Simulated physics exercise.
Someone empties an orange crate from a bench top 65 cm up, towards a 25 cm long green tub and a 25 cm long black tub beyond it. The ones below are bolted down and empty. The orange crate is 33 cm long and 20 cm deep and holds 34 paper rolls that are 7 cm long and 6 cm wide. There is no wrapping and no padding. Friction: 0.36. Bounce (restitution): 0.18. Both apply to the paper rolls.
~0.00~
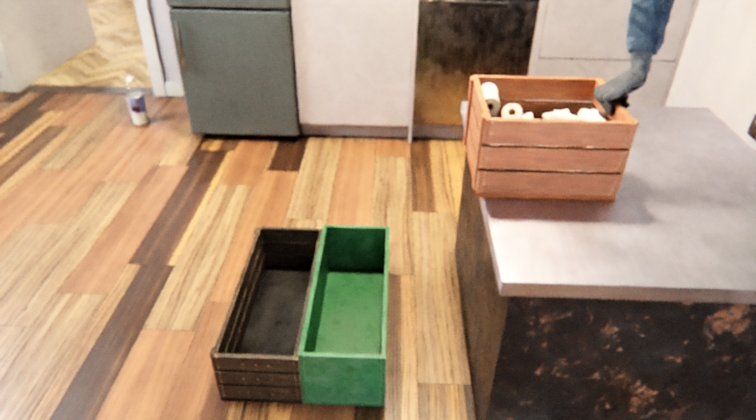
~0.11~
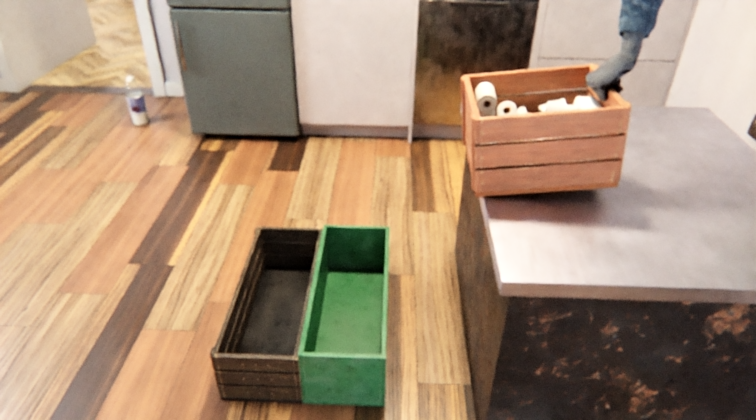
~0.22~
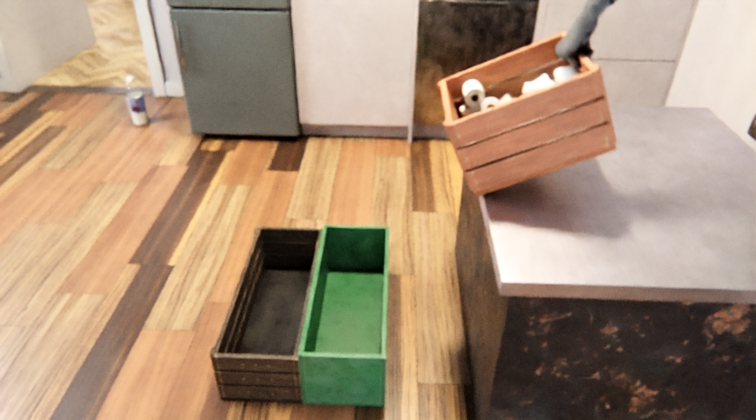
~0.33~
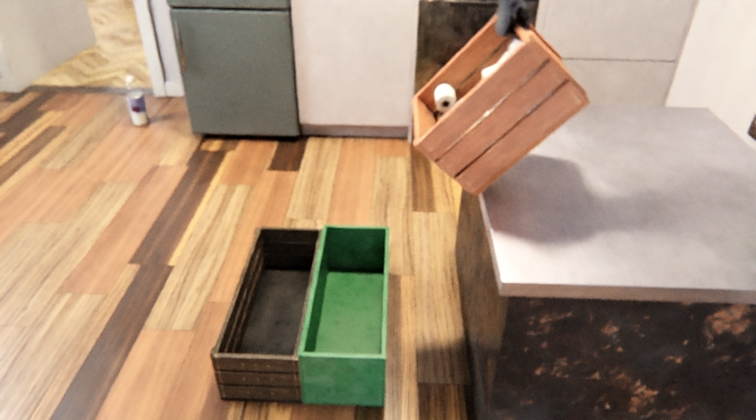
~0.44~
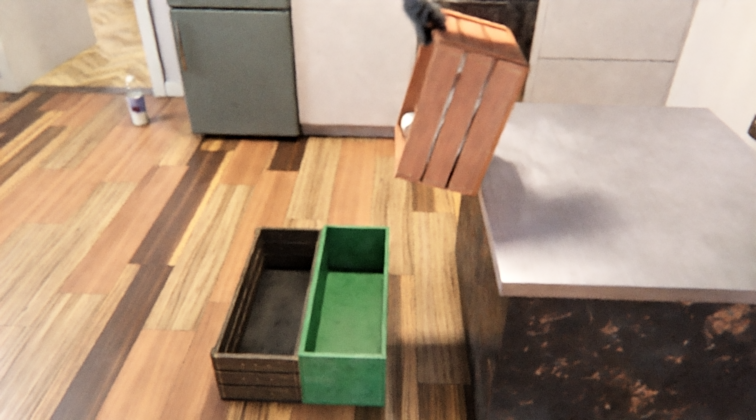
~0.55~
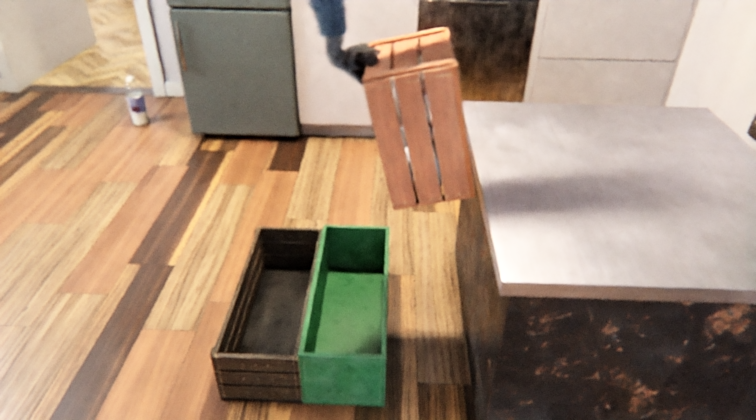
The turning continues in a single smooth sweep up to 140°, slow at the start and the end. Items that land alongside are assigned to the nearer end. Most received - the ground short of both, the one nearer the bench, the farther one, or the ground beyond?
Answer: First.
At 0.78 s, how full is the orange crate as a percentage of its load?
20 %.
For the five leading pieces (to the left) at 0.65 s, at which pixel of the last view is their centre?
Centre: Approx. (341, 159) px.
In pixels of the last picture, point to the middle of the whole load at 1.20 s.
Look around pixel (333, 318).
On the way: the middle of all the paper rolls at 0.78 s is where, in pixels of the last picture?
Load centre: About (347, 223).
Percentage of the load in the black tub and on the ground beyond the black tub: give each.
Roughly 35 and 0 per cent.
After 0.65 s, tilt 123°; 25 still in the orange crate and 9 in the air.
After 0.78 s, tilt 139°; 6 still in the orange crate, 3 in the green tub, 1 in the black tub and 24 in the air.
After 0.97 s, tilt 140°; 18 in the green tub, 12 in the black tub and 4 in the air.
When it is over (at 1.20 s), 22 in the green tub and 12 in the black tub.
